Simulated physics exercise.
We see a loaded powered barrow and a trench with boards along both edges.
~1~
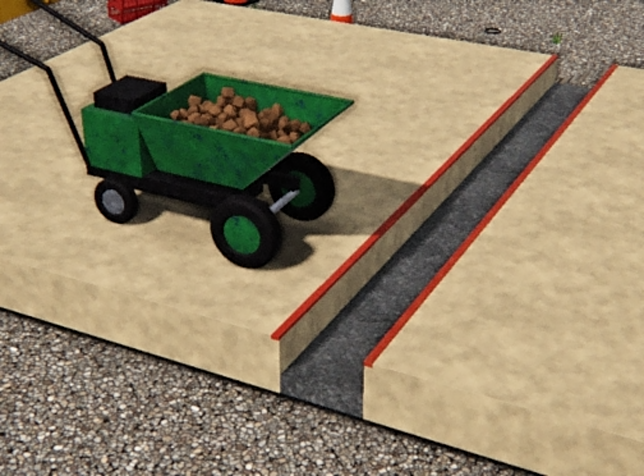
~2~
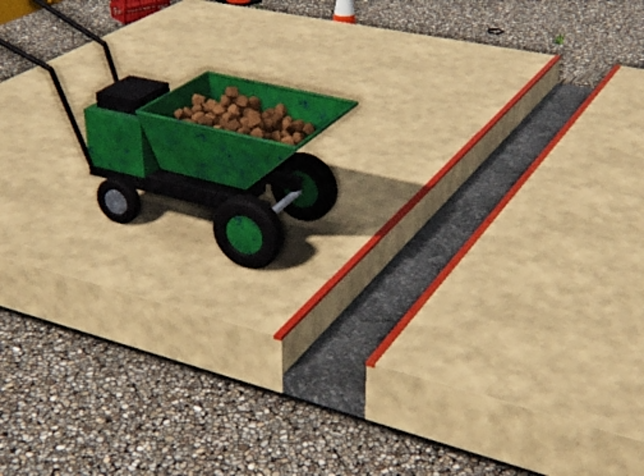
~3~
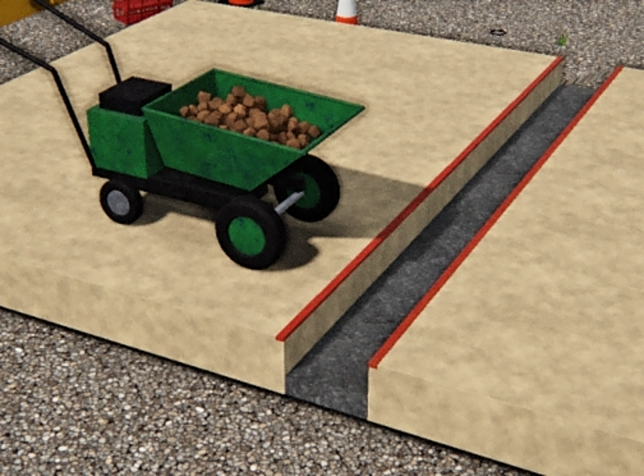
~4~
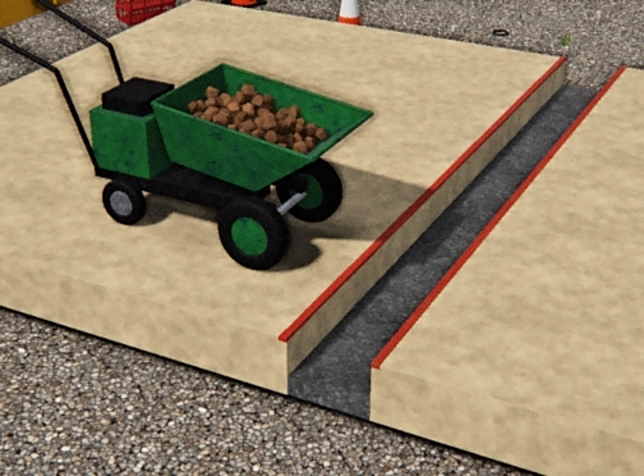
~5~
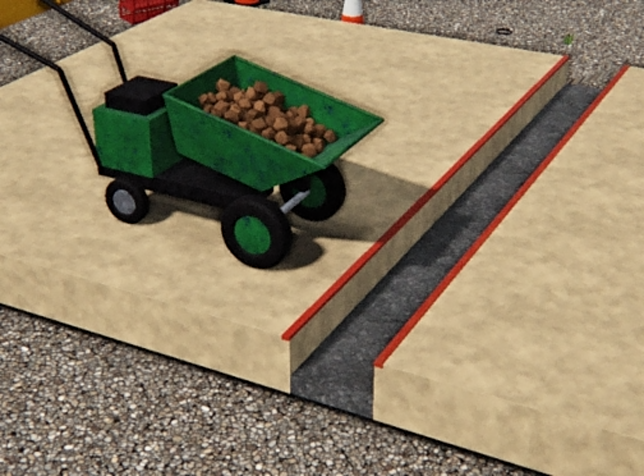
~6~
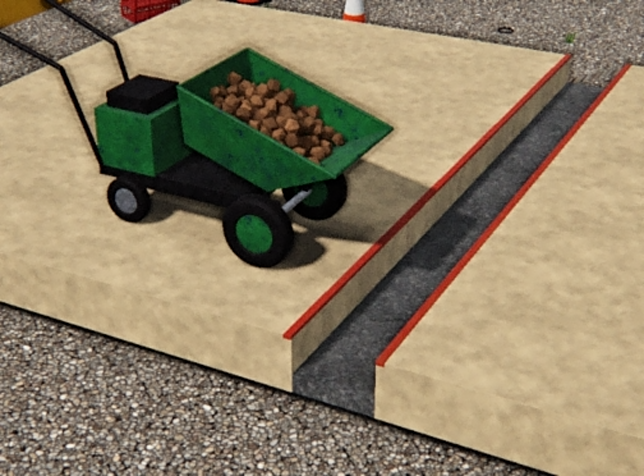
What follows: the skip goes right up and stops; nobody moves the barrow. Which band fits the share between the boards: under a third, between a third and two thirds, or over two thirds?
In the trench: More than two thirds.
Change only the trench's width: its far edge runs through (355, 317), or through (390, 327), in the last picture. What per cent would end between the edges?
Roughly 0 per cent, and 80 per cent.
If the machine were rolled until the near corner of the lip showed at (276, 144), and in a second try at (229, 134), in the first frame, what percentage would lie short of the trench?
The first gives 0 %, the second 20 %.
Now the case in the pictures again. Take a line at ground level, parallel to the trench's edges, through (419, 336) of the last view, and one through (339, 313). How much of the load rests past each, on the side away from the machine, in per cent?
First some 0, then 80 per cent.
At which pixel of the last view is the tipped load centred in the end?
Close to (414, 294).
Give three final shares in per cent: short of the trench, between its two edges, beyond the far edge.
About: Short 0, between 95, beyond 0 per cent.
Shortly afterwards, skip tipped steeply; the whole lot in the skip.
Next, skip tipped right over; near two thirds in the skip; near a quarter in or heaped over the trench; only a few falling.
Some moments later, skip tipped right over; a little in the skip; all but a few in or heaped over the trench; only a few beyond it.
In the end, skip tipped right over; a little in the skip; all but a few in or heaped over the trench; only a few beyond it.
